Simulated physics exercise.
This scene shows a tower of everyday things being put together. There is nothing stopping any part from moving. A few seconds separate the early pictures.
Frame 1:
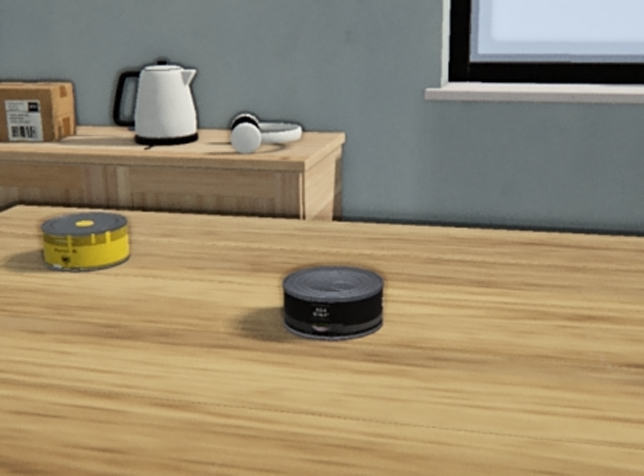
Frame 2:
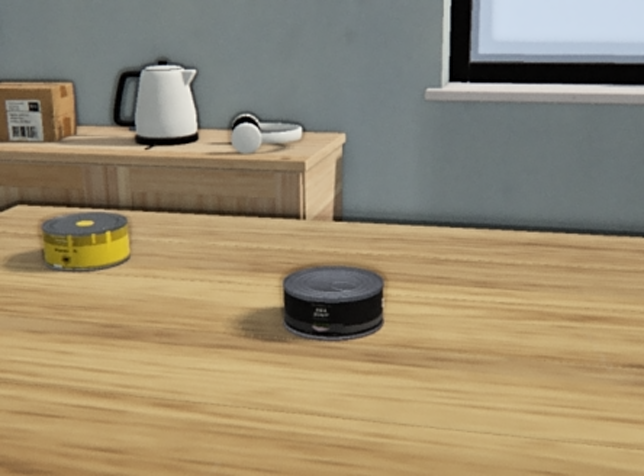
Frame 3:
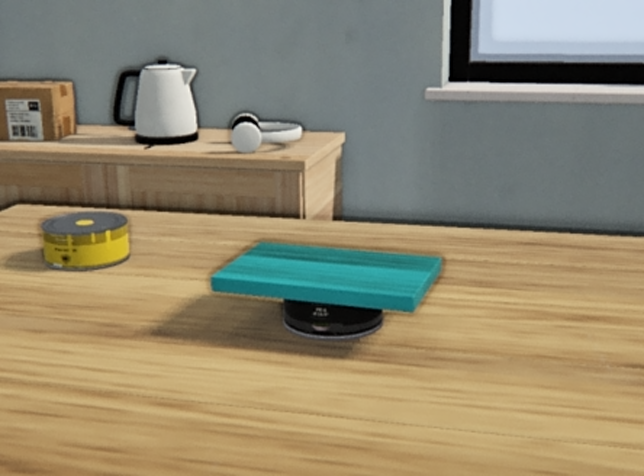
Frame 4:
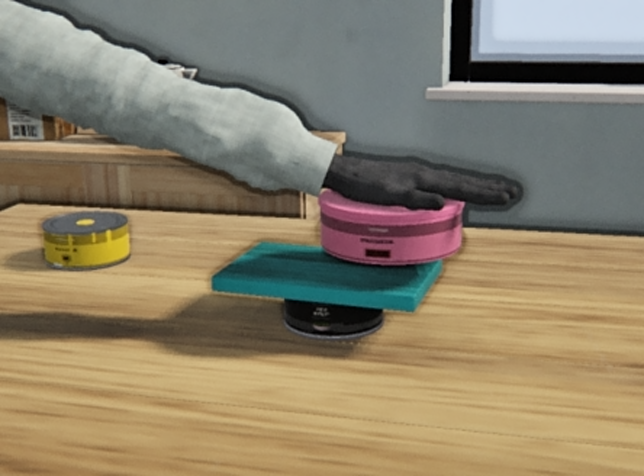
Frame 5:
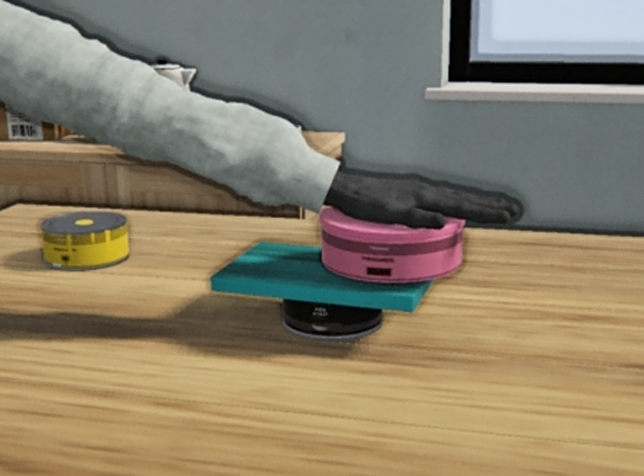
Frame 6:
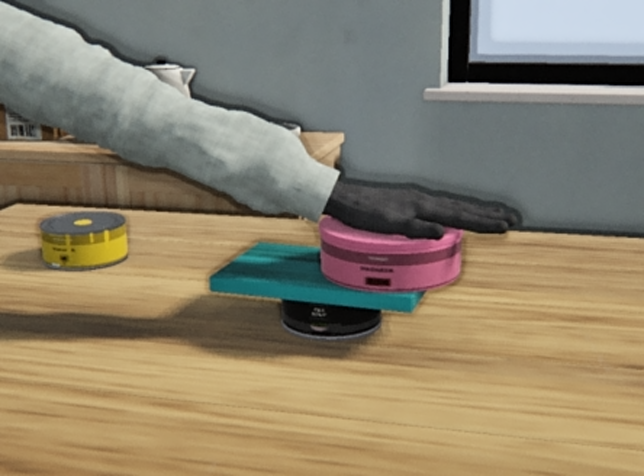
A turquoise board appeared on top of a black tin on the wooden table, then a dark-gloved hand lowered a pink tub onto the board's right side and kept hold of it.
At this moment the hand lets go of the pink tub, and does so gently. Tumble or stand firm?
I reckon it sits tight.
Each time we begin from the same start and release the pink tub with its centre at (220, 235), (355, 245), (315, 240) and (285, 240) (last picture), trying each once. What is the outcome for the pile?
Attempt one, the pile falls over; attempt two, it survives; attempt three, it survives; attempt four, it survives.
Then, 0.20 s later than the last frame, all is still.
Then, 0.40 s later than the last frame, pink tub resting near (391, 248).
When it is over, all 4 as before. End places, in pixels of the last picture, pink tub near (391, 248). The pile holds.
